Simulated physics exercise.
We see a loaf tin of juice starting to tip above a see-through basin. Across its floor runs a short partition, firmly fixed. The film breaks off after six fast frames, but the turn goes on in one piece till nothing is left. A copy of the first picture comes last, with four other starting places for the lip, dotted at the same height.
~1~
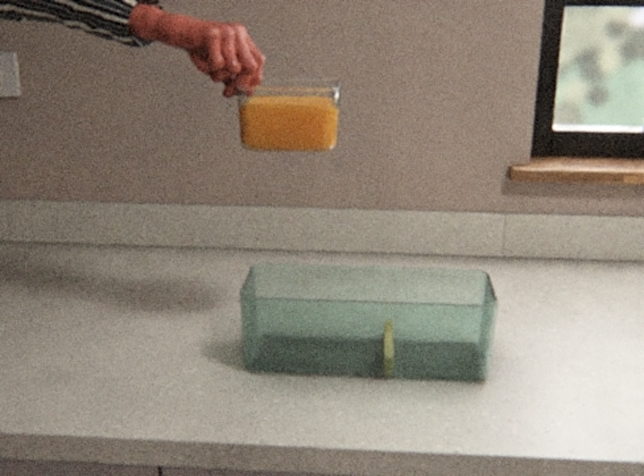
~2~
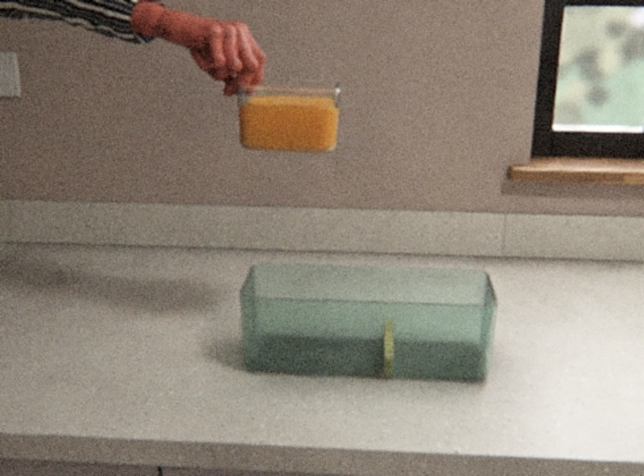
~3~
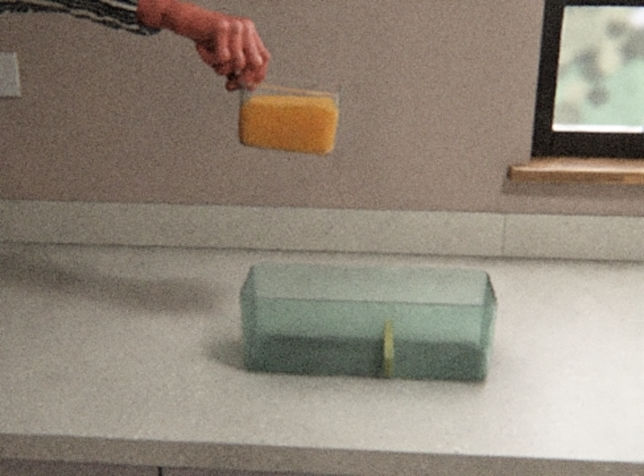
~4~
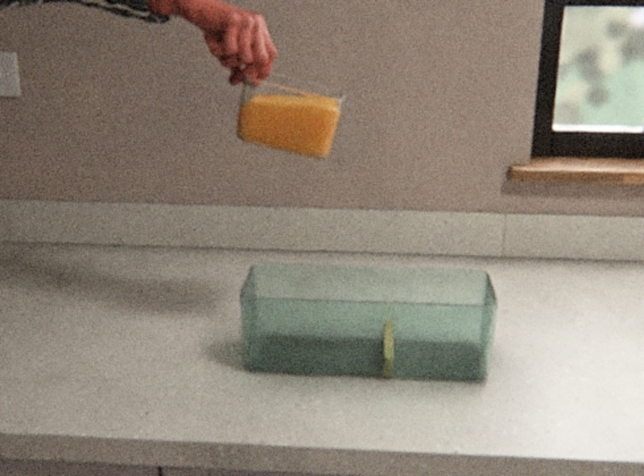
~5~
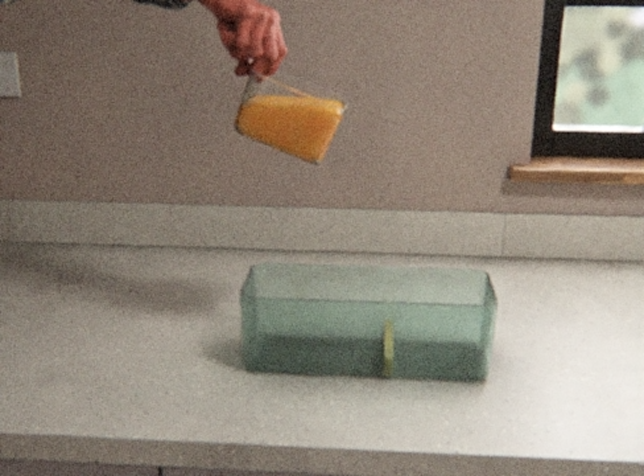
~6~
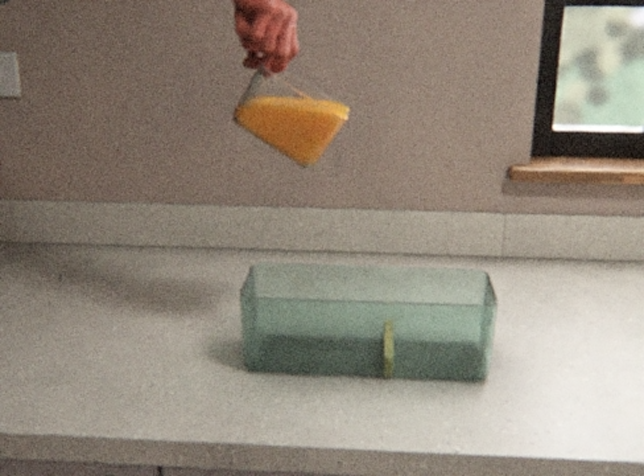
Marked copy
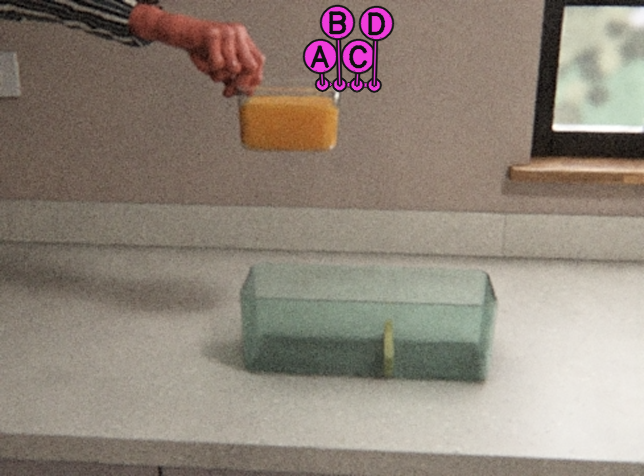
The clip shows a hand holding a clear container of orange juice above a see-through basin with a short partition on a counter, then gradually tilting the container to the right until the juice reaches its lip.
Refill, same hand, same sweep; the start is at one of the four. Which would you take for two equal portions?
Dot A does it best.
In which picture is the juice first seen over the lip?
Picture 6.
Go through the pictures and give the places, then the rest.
In the first frame, upright, lip at (337, 84); basin from (245, 369) to (489, 378); top of the wall at (389, 337); nothing has left yet.
In the second frame, upright, lip at (338, 85); nothing has left yet.
In the third frame, tipped about 6°, lip at (340, 89); nothing has left yet.
In the fourth frame, tipped about 13°, lip at (343, 95); nothing has left yet.
In the fifth frame, tipped about 22°, lip at (345, 104); nothing has left yet.
In the sixth frame, tipped about 32°, lip at (346, 114); juice is over the lip, down to (346, 114).
In magenta, A at (322, 84); B at (339, 84); C at (356, 84); D at (374, 85).
With A, about 51 % ends left of the wall and 47 % right of it.
With B, about 36 % ends left of the wall and 61 % right of it; 3 % is lost outside.
With C, about 23 % ends left of the wall and 74 % right of it; 3 % is lost outside.
With D, about 23 % ends left of the wall and 73 % right of it; 4 % is lost outside.
